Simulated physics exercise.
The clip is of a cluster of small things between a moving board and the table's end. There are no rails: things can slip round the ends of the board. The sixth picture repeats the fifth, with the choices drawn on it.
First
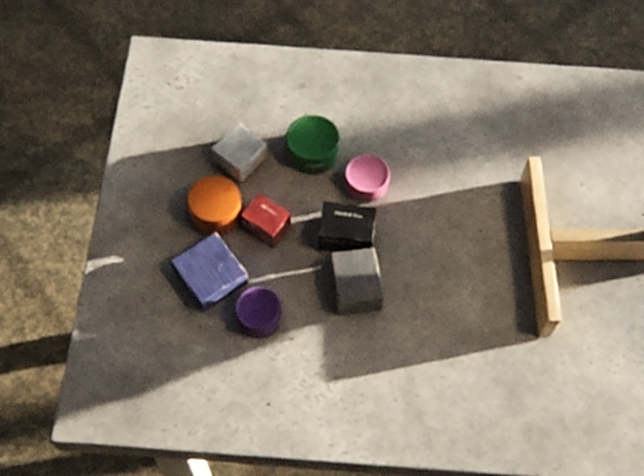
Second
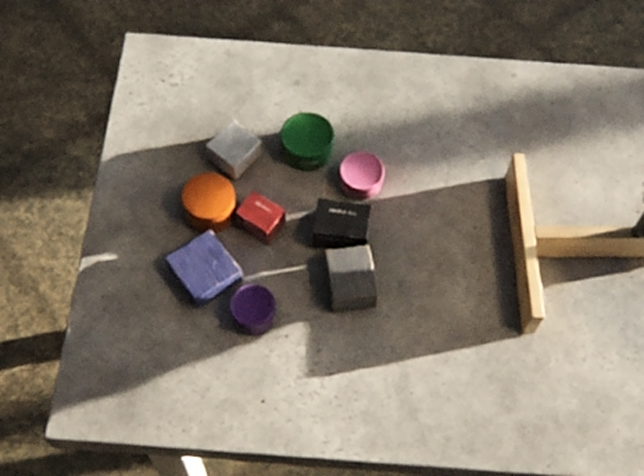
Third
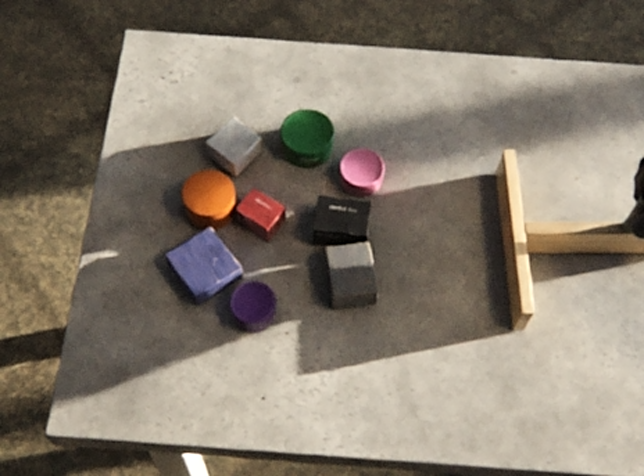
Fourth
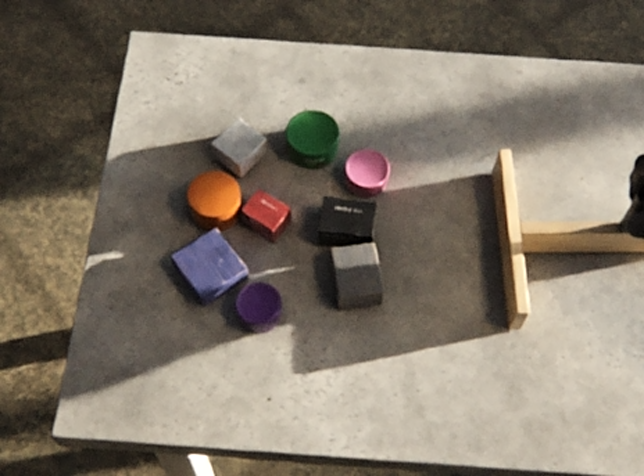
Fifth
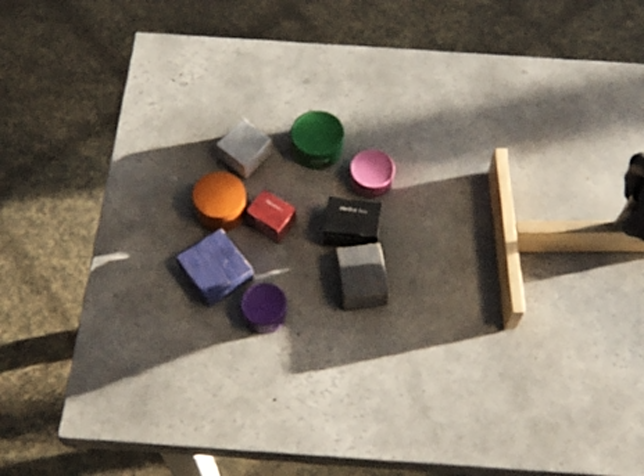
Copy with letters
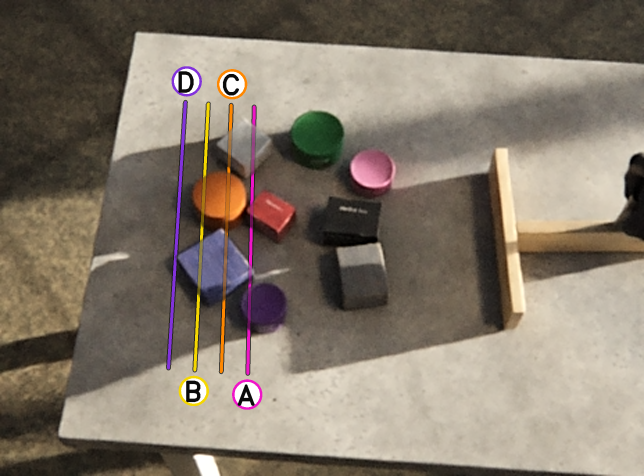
A wooden T-shaped pusher slides a short way left across a grey, shadow-streaked tabletop seen from above, its dark holder showing at the right edge, without touching the objects. Left of it sit orange, green, pink and purple round containers around a small red box, with silver, blue, black and grey blocks among them. The cluster keeps its arrangement while the view drifts slightly left and back.
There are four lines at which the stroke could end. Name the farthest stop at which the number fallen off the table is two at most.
It should halt at D.
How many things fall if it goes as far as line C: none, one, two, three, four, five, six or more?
In all, none.
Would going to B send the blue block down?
No.
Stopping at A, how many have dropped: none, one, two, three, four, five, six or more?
In all, none.
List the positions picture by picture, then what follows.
In the first frame, blue block (209, 273); purple jar (259, 313); pink jar (366, 178).
In the second frame, board (528, 232); green tub (307, 142).
In the third frame, board (518, 228); black packet (342, 223).
In the fourth frame, board (514, 227); orange pot (215, 202).
In the fifth frame, board (509, 227); blue block (215, 269); purple jar (265, 308); pink jar (371, 174).
On the marked copy, A at (251, 231); B at (202, 228); C at (227, 230); D at (177, 226).
Following D. Soon after the start, board (389, 219); pink jar (356, 173); orange pot (220, 203).
Later, board (270, 211); orange pot (148, 192); blue block (180, 270).
In the end, board (178, 205); orange pot (107, 179); red box (99, 224); none fallen.
As for the rest, A is within the limit but short; B is within the limit but short; C is within the limit but short.
